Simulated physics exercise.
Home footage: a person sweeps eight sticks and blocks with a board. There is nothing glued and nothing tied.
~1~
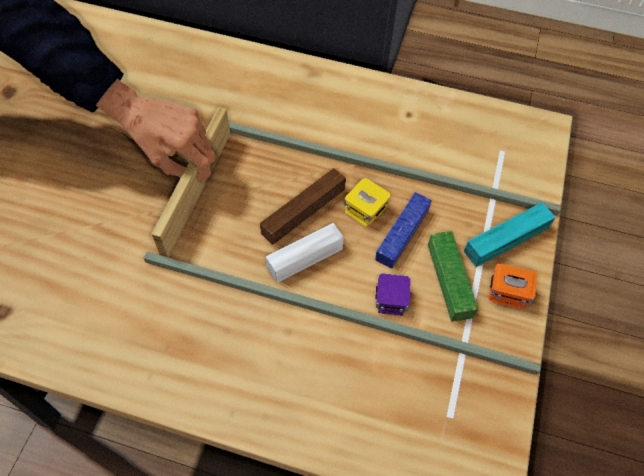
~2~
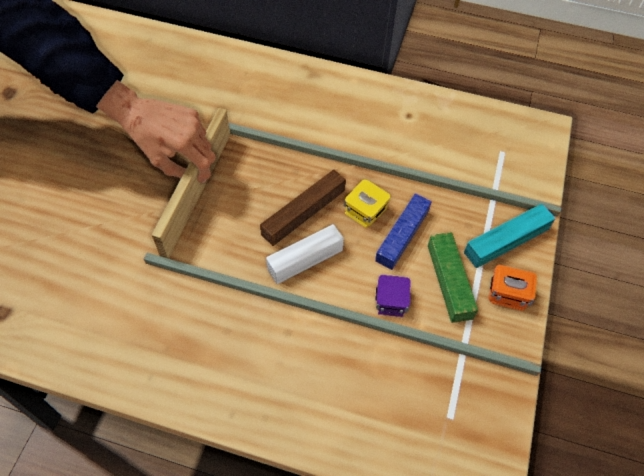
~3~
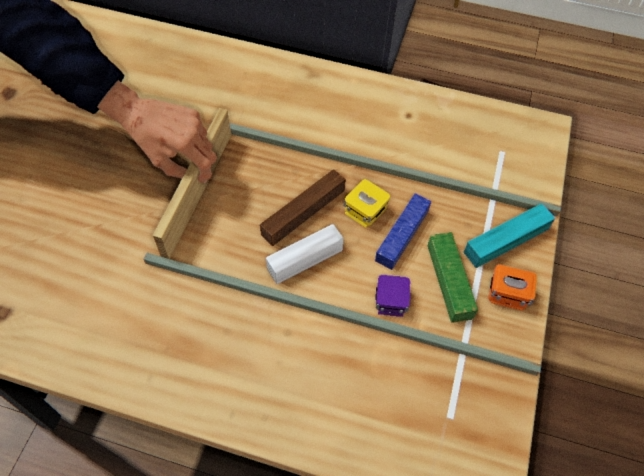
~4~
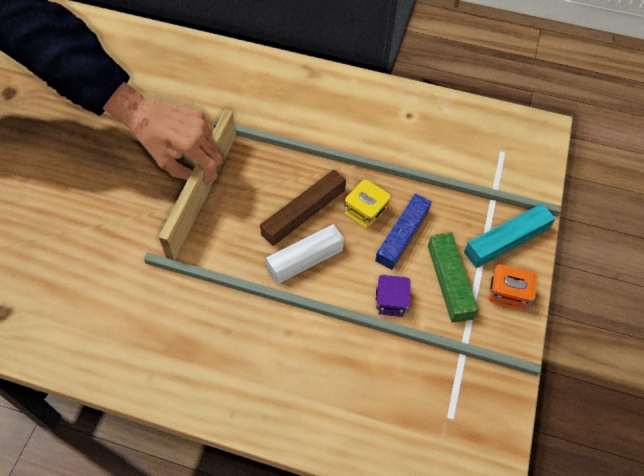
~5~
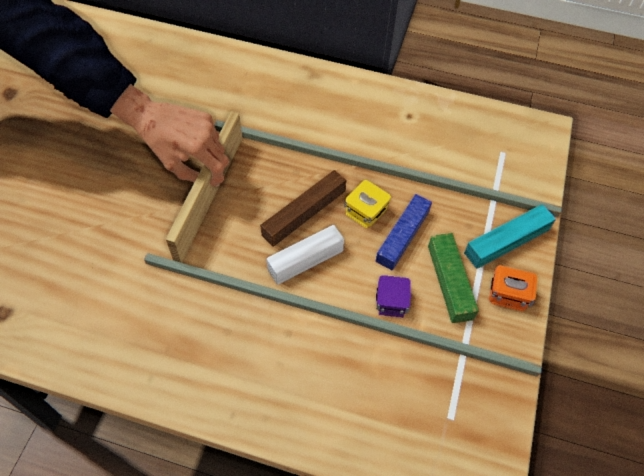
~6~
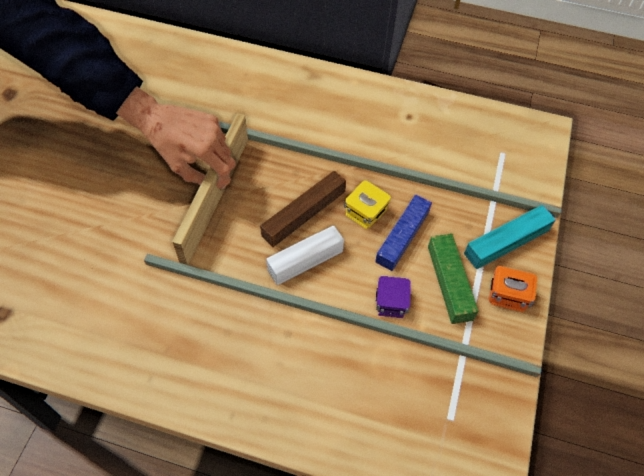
On a wooden table, a hand slides a board slightly right toward scattered colorful blocks.
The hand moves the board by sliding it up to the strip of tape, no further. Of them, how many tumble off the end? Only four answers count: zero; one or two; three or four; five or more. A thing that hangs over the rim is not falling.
I expect three or else four of them will drop off.
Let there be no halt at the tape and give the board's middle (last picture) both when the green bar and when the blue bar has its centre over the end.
Around (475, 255) first and around (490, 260) second.
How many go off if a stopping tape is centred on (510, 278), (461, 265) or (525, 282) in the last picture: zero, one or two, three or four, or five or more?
Count per stopping tape, as listed: Five or more, just one or two, more than four.
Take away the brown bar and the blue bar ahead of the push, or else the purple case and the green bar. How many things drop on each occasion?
Try 1: 1; try 2: 2.
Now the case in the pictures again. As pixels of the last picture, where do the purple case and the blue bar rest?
Final centres, in order: Near (520, 340), near (548, 273).
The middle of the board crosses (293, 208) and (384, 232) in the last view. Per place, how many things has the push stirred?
First 2, then 7.
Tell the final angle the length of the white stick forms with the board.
Misalignment: Close to 15°.
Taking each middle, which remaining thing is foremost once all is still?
That's the blue bar.
A little later, none off yet; orange case at rest near (512, 290); turquoise stick at rest near (510, 237); green bar at rest near (452, 278).
Next, none off yet; orange case at rest near (512, 291); turquoise stick shifted a little near (528, 242); green bar shifted a little near (474, 293).
When it is over, the number that fall off is three or four; down, green bar, turquoise stick and orange case.
